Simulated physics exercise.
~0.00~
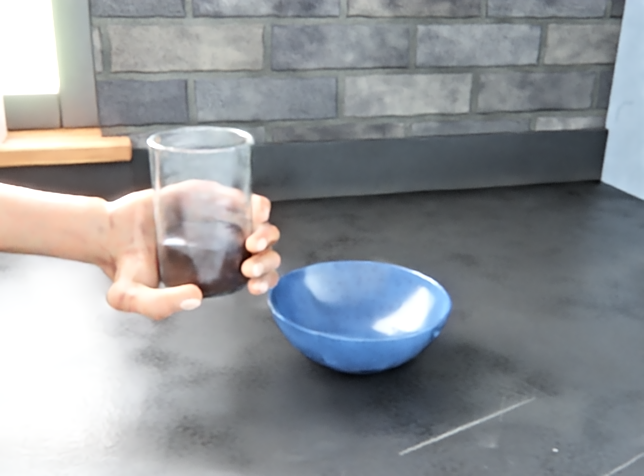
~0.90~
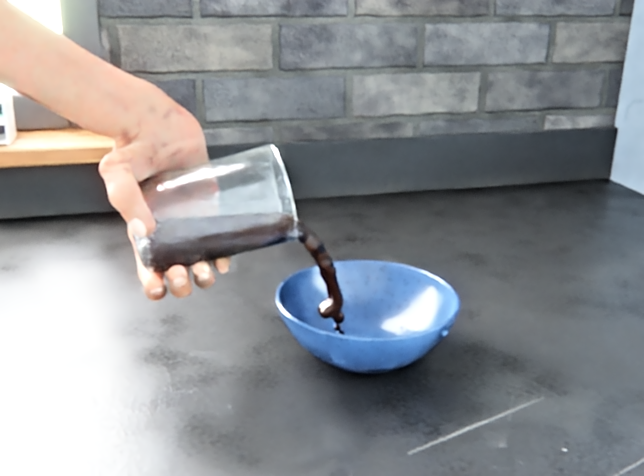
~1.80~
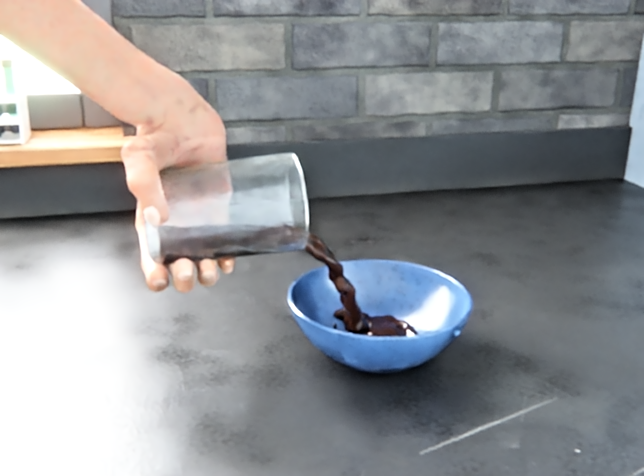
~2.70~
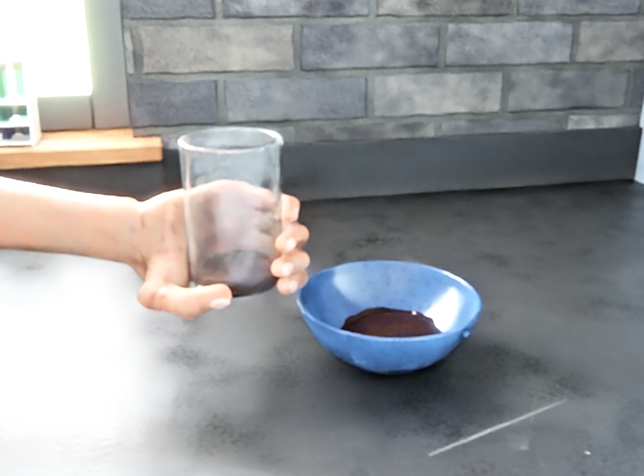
The clip opens on a hand holding a clear drinking glass of dark coffee beside and above an empty blue bowl on a dark counter, with a gray brick wall behind. The hand lifts and tips the glass to the right, and a dark stream runs from its rim into the bowl. The glass eases back partway, then leans further until it lies almost on its side, and coffee pools in the bowl as the view pans slightly left. Finally, the hand levels the glass upright, leaving a little dark coffee in its base and a shallow pool in the bowl.
